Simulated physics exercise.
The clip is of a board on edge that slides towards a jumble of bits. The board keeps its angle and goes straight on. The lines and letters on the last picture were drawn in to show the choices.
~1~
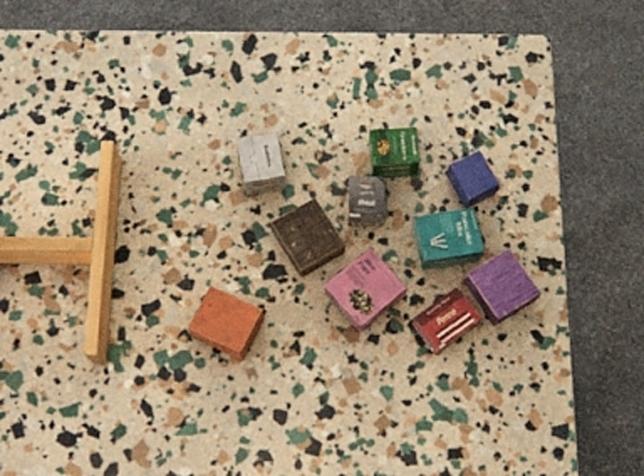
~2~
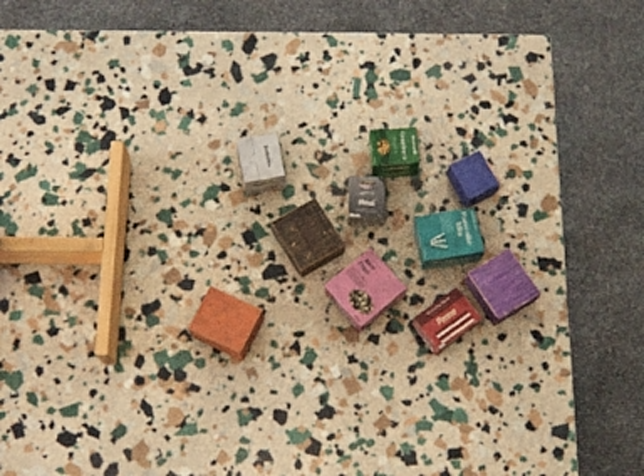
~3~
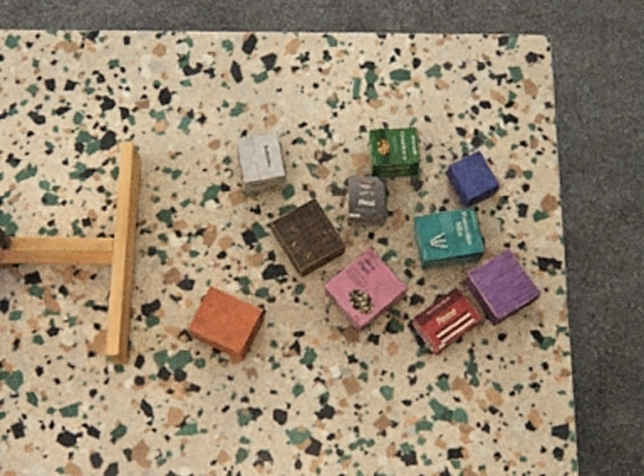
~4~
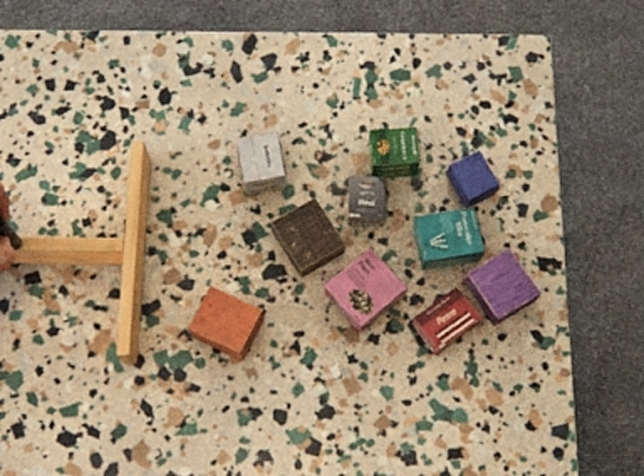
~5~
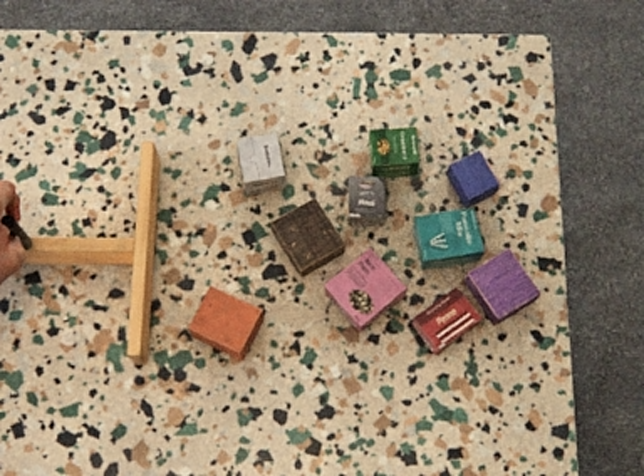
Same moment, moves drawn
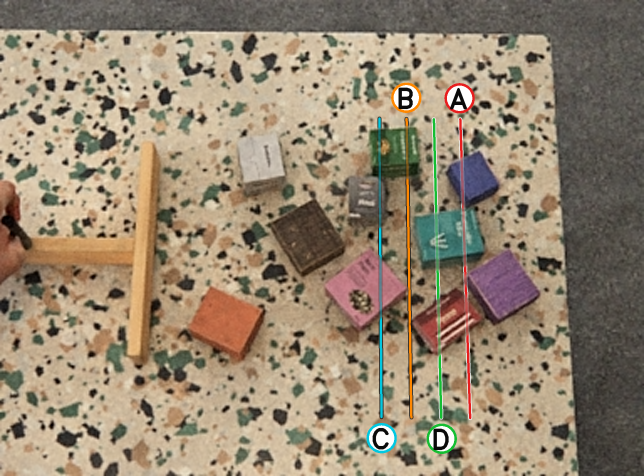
At first, a wooden board on edge, fixed to a handle, stands at the left of a speckled surface, apart from a jumble of colourful small boxes. It slides slowly a short way right, and a hand gripping the handle comes into view at the left edge, while the boxes stay still.
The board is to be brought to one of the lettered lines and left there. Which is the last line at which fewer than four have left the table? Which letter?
At A, and not beyond.
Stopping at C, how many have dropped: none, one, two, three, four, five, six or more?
The count is none.
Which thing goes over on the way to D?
The purple block.
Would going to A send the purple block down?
By then, yes.
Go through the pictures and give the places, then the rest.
The first picture shows orange block (227, 323); blue block (473, 179); red packet (447, 321).
The second picture shows board (109, 244); turquoise packet (448, 239).
The third picture shows board (120, 245); white box (261, 164).
The fourth picture shows board (131, 245); purple block (501, 287).
The fifth picture shows board (141, 245); grey packet (367, 201); orange block (227, 323); blue block (473, 179).
On the marked copy, A at (465, 262); B at (409, 261); C at (380, 261); D at (437, 262).
Taking A. A third of the way, board (258, 246); white box (289, 166); orange block (293, 312).
Two thirds of the way, board (375, 247); purple block (521, 284); red packet (505, 360).
When it is over, board (465, 248); purple block over the edge; blue block over the edge; two fallen.
As for the rest, B is within the limit but short; C is within the limit but short; D is within the limit but short.
